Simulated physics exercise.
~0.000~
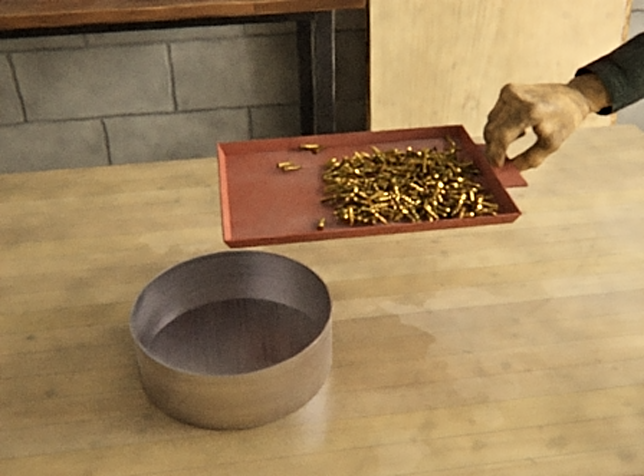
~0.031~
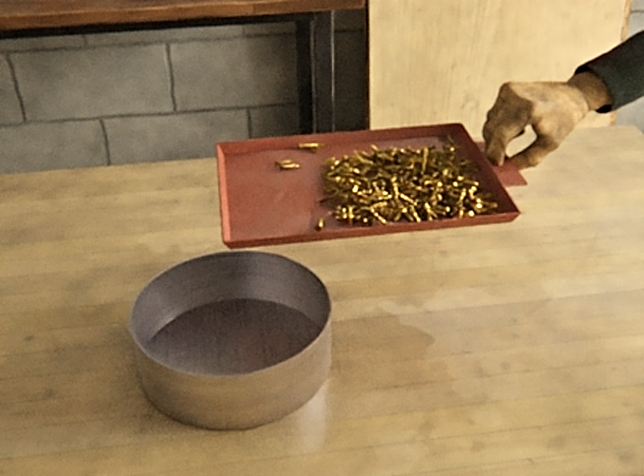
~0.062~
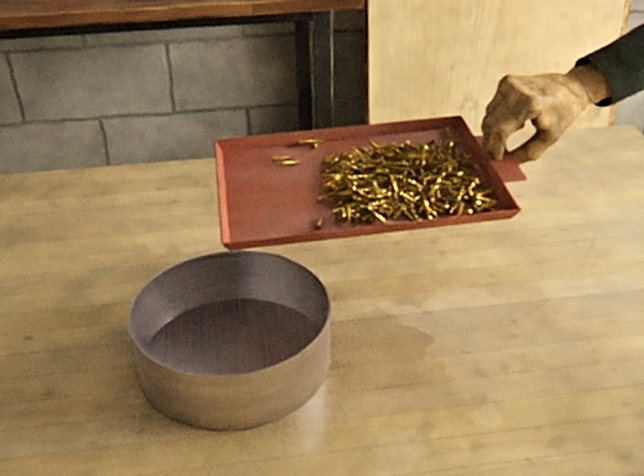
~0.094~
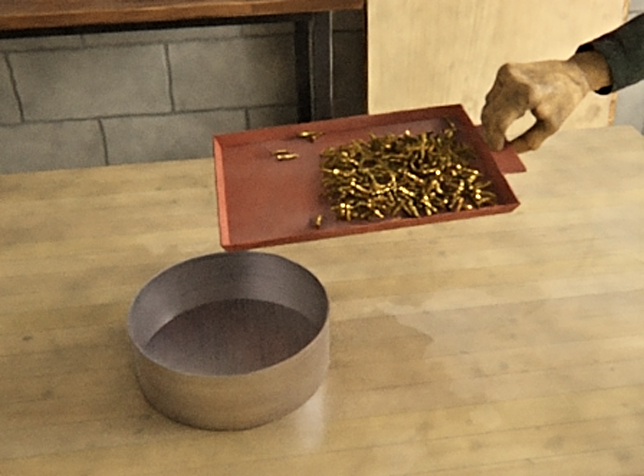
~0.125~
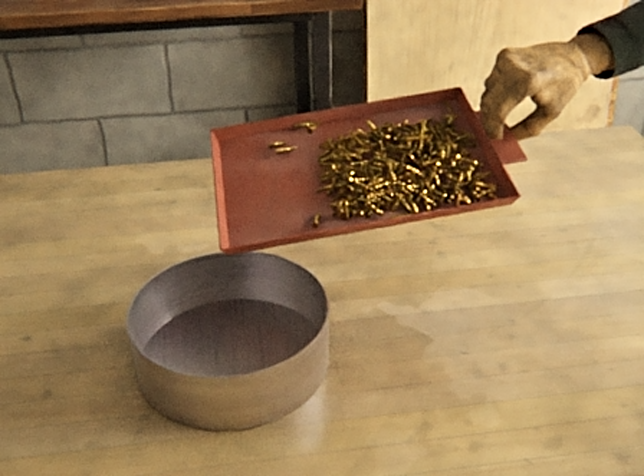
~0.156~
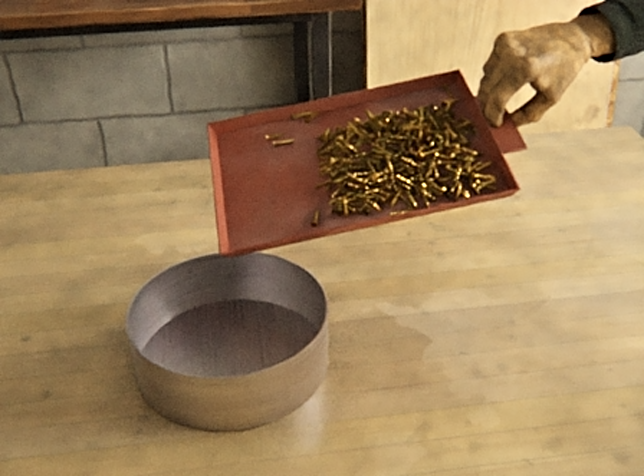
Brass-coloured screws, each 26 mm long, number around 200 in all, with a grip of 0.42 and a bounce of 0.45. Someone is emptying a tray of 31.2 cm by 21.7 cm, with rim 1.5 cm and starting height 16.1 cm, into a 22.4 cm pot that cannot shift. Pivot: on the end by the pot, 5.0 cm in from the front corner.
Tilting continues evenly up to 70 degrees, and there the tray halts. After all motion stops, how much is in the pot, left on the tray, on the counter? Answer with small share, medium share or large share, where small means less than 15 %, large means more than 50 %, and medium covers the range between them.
Pot - large share; tray - small share; counter - medium share.
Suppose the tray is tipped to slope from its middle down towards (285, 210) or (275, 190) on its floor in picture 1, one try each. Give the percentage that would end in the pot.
Approximately 95 percent, then 30 percent.
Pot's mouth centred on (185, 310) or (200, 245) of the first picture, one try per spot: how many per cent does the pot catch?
Some 50 and 0 per cent.
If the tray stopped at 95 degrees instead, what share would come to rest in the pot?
Pot share: About 70 per cent.
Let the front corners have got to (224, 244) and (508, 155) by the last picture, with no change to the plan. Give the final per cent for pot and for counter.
Pot 100 % / counter 0 %.
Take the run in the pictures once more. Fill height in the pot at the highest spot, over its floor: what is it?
Roughly 2.5 cm up.
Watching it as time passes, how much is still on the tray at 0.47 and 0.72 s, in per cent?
In turn: 100, 5.
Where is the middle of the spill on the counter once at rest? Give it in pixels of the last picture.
Around (313, 452).
Then, at 0.34 s, tilt 43 degrees; the tray holds 100 %, the pot 0 %.
After 0.47 s, tilt 63 degrees; the tray holds 100 %, the pot 0 %.
Then, at 0.72 s, tilt 70 degrees; the tray holds 5 %, the pot 65 %.
At rest (1.7 s), pot 70 %, tray 0 %, counter 30 %.
